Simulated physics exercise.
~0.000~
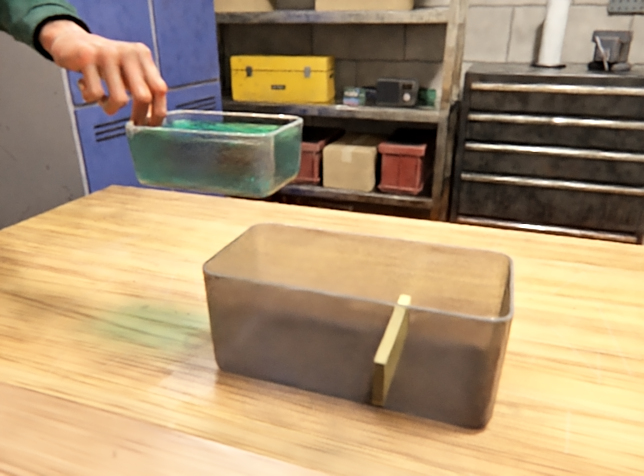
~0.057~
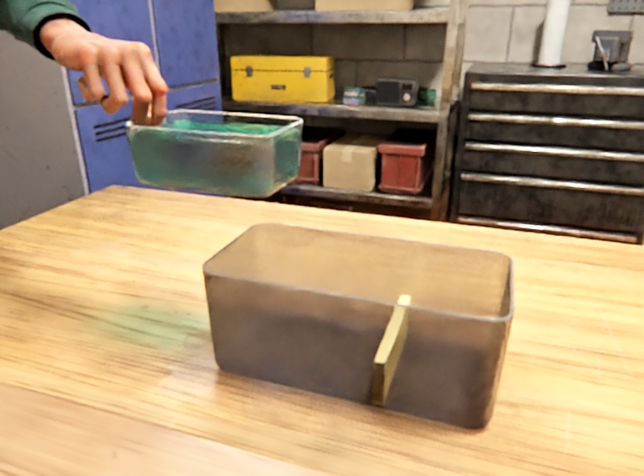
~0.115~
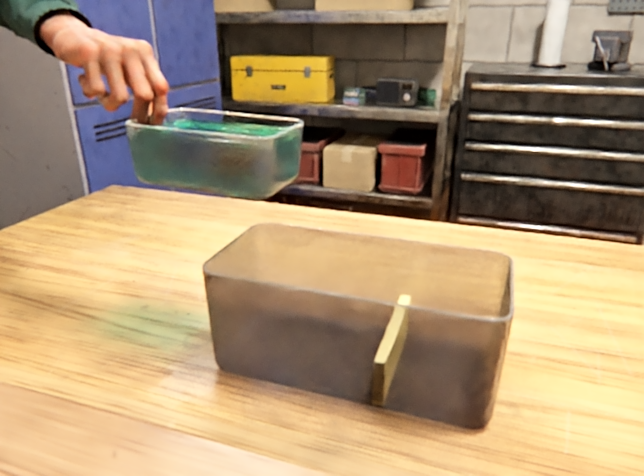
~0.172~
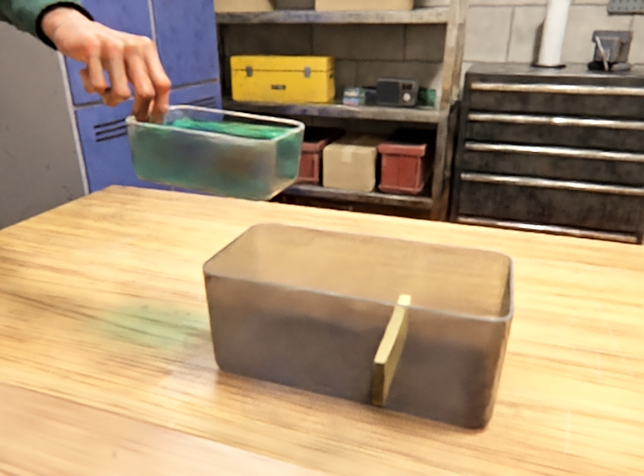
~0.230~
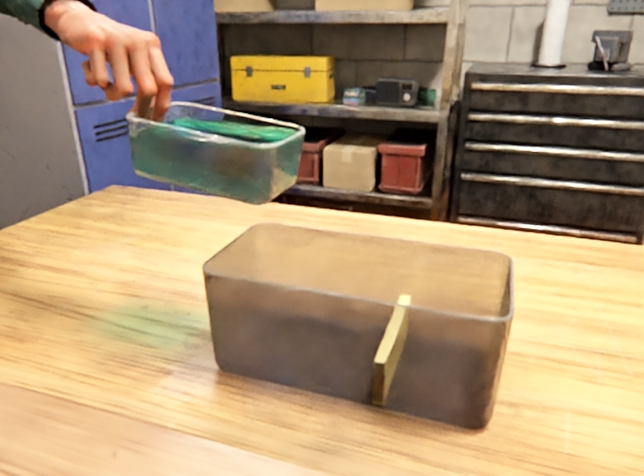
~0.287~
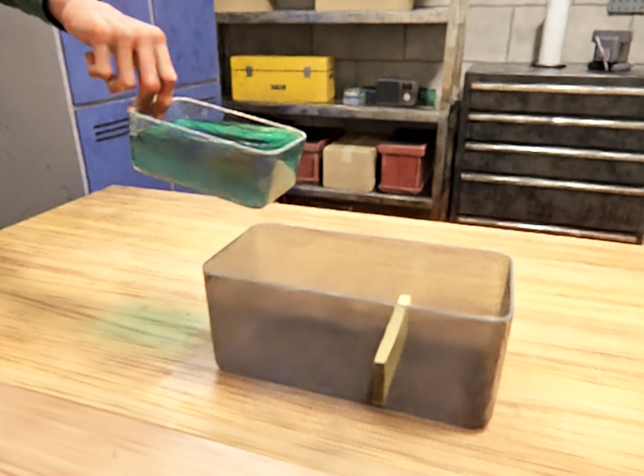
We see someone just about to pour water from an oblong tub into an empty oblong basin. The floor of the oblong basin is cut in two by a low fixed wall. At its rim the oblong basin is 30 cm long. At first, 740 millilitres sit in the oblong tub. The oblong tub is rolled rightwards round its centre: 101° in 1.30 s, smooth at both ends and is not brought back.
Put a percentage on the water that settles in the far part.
Roughly 2 per cent ends up there.
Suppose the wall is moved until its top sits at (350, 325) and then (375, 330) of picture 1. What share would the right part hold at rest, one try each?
Result: 55 per cent, then 10 per cent.
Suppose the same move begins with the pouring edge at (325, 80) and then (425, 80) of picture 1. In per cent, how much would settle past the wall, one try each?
Some 55 and 70 per cent, in that order.
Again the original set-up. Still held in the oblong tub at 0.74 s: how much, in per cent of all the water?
32 %.
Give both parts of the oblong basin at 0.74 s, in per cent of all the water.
Left roughly 34, right roughly 0.
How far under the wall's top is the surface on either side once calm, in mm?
Roughly 24 mm on the left side and roughly 52 mm on the right.
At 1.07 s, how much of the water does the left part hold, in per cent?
86 %.
Then, 0.74 s in, the tilt is 62° and 33 per cent is still to pour, 34 is left of the wall and 0 right of it.
Then, 1.07 s in, the tilt is 94° and 6 per cent is still to pour, 87 is left of the wall and 2 right of it.
Then, 1.42 s in, the tilt is 101° and 0 per cent is still to pour, 95 is left of the wall and 2 right of it.
Then, 1.80 s in, the tilt is 101° and 0 per cent is still to pour, 96 is left of the wall and 2 right of it.
Finally, 96 per cent lies left of the wall, 2 right of it and 2 outside.
